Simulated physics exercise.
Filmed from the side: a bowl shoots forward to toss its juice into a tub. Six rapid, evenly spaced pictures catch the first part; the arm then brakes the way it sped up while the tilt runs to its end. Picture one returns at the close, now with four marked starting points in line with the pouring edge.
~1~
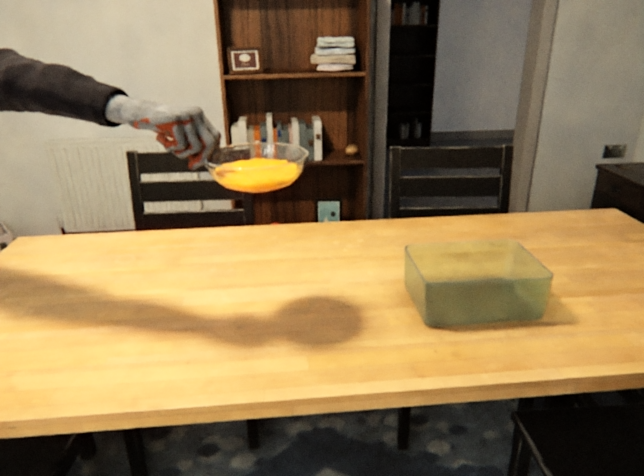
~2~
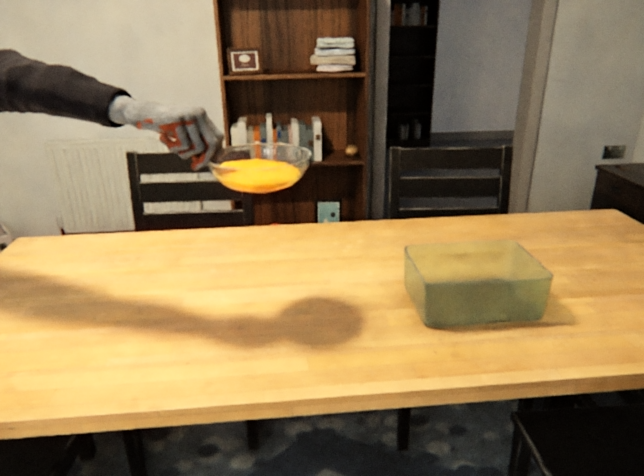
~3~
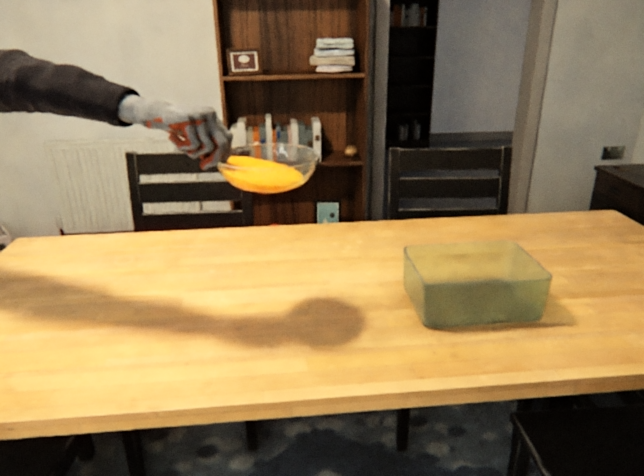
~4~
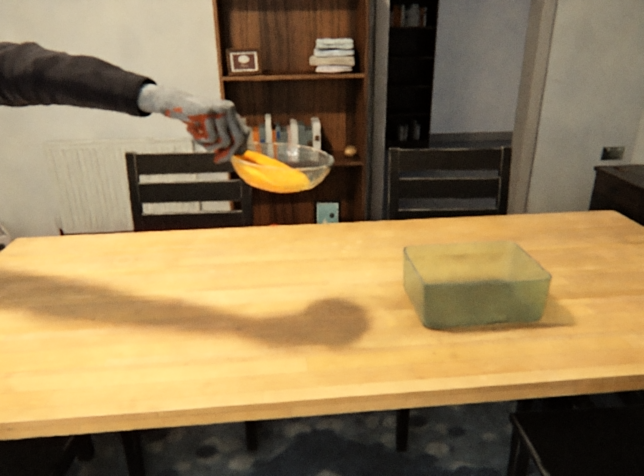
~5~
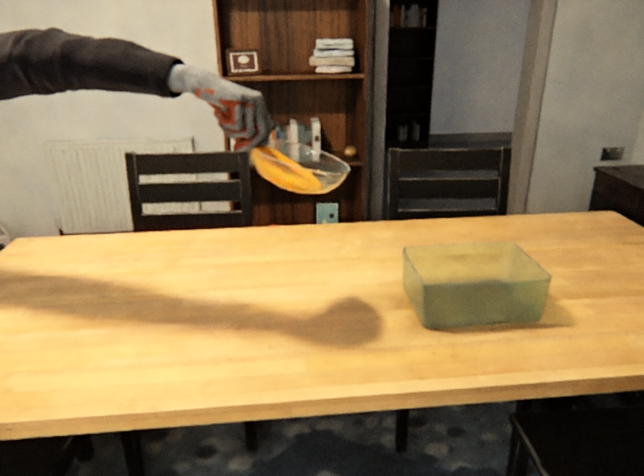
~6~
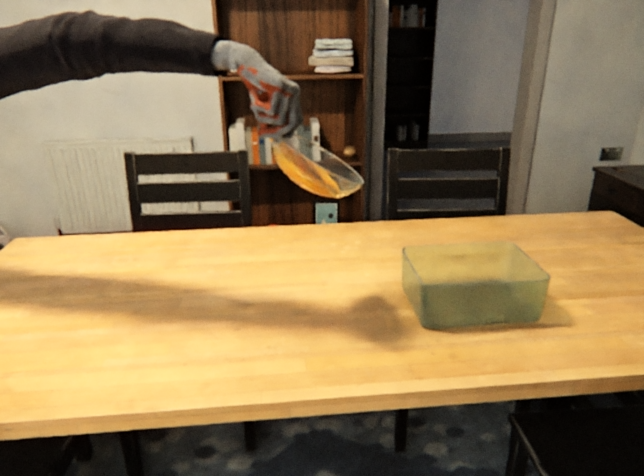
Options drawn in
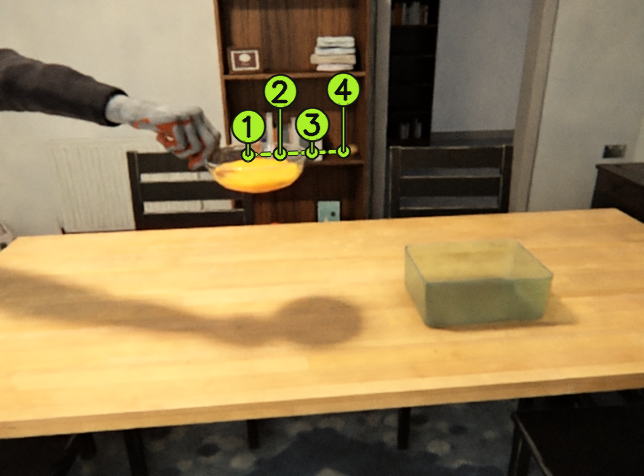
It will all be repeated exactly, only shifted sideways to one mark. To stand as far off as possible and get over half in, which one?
It is 2.
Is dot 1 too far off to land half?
Yes.
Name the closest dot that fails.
The answer is 1.
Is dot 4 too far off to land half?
No, that is safe.
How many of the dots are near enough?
Three of them.
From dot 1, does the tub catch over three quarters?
No, it does not.
On the marked copy, 1 at (248, 154); 2 at (280, 153); 3 at (312, 152); 4 at (343, 151).
For dot 1, about 32 % lands in the tub, 61 % falls short and 6 % goes beside or beyond.
For dot 2, about 65 % lands in the tub, 24 % falls short and 11 % goes beside or beyond.
For dot 3, about 71 % lands in the tub, 14 % falls short and 15 % goes beside or beyond.
For dot 4, about 84 % lands in the tub, 11 % falls short and 5 % goes beside or beyond.
